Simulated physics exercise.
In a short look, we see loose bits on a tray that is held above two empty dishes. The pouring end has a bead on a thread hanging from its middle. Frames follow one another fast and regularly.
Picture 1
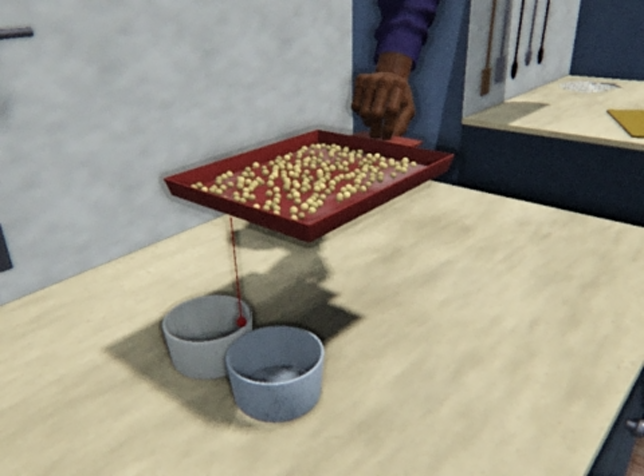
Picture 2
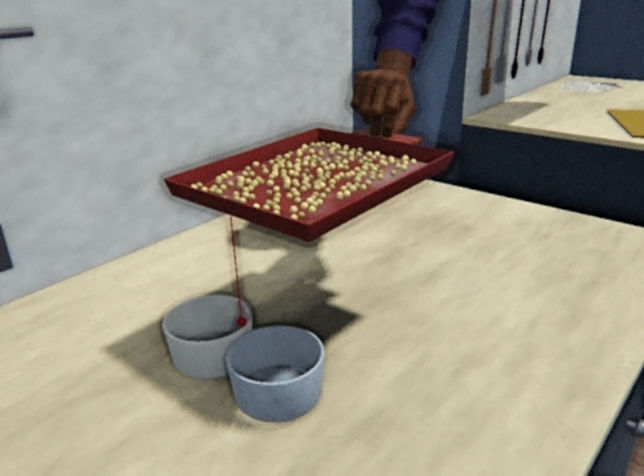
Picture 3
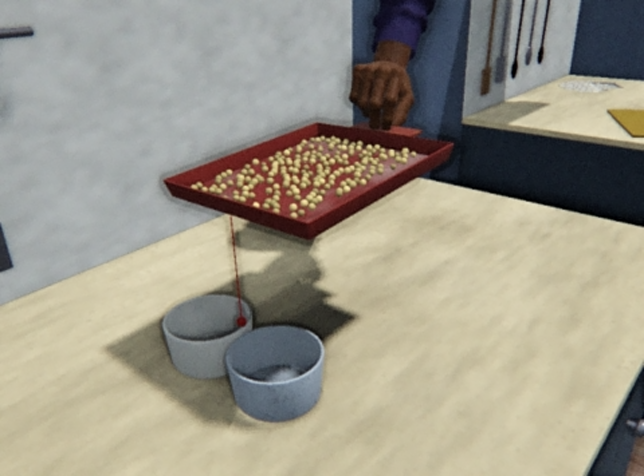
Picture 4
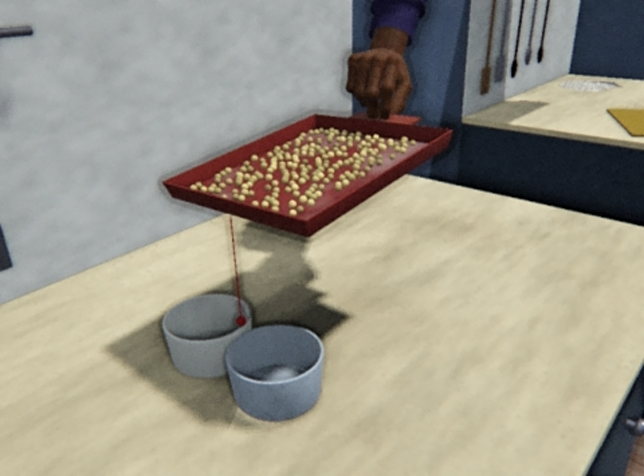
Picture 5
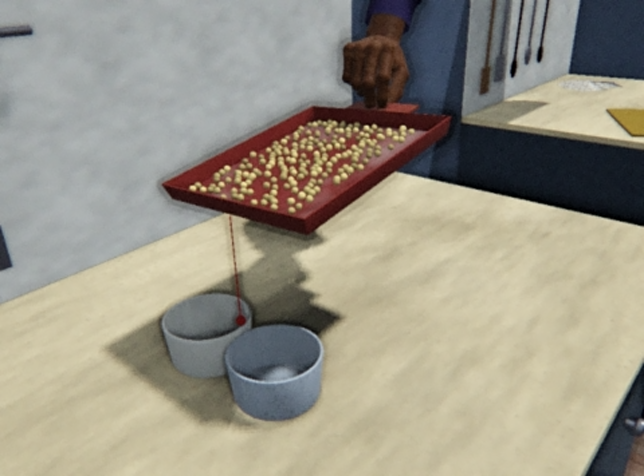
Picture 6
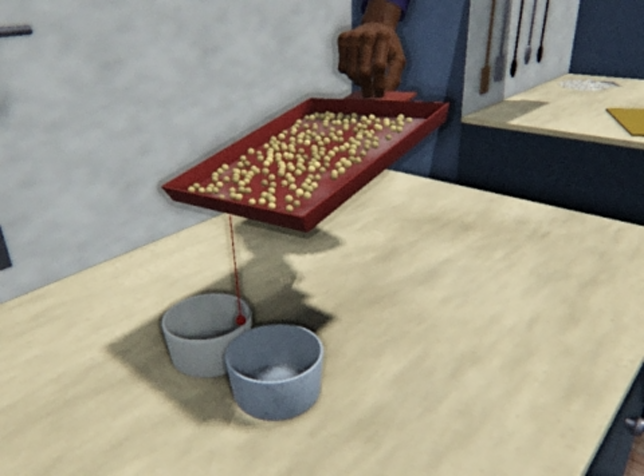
Red tray of soya beans tilting slightly as a hand raises its far end above two empty dishes on a pale worktop.
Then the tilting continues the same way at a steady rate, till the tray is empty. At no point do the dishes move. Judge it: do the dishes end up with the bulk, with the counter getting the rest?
Yes, the dishes get the bulk.
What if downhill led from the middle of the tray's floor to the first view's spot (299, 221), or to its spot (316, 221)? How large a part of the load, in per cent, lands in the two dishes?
Roughly 50 % in the first case and 70 % in the second.
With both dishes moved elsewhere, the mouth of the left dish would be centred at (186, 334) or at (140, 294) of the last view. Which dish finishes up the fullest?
Well, the first go goes to the leftmost dish, and the second to the rightmost dish.
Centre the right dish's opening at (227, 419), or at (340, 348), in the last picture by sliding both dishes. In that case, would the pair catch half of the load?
At place one a lesser share; at place two a lesser share.
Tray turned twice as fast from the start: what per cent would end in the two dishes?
About 60 in a hundred.
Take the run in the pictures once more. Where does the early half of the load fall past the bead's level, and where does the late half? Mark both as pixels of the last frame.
Around (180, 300) first; around (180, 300) second.
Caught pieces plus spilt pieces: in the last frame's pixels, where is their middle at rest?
The centre comes to rest close to (197, 351).
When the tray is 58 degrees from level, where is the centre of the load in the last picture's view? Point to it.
The load is centred near (206, 187).
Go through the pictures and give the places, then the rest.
In the first frame, corners of the pouring end near (170, 178) and (309, 222), level; middle of the load near (320, 175), soya beans; left dish near (175, 354); right dish near (242, 395); bead on its thread near (242, 322).
In the second frame, corners of the pouring end near (170, 178) and (308, 221), level; middle of the load near (320, 174).
In the third frame, corners of the pouring end near (169, 179) and (308, 220), tipped barely, lowest at the left corner; middle of the load near (320, 170).
In the fourth frame, corners of the pouring end near (168, 181) and (306, 217), tipped a little, lowest at the left corner; middle of the load near (319, 163).
In the fifth frame, corners of the pouring end near (168, 183) and (304, 215), tipped a little, lowest at the left corner; middle of the load near (317, 157).
In the sixth frame, corners of the pouring end near (167, 185) and (302, 213), tipped a little, lowest at the left corner; middle of the load near (315, 151); left dish near (174, 352); right dish near (241, 393).
Shortly afterwards, tray tipped steeply; all but a few on the tray; only a few in the left dish; only a few outside both; only a few in the air.
Next, tray tipped right over; the bulk on the tray; a little in the left dish; a little outside both; a little in the air.
Some moments later, tray tipped past a quarter turn; near two thirds in the left dish; near a quarter outside both.
In the end, tray tipped past a quarter turn; none at all in the right dish; near two thirds in the left dish; near a quarter outside both.
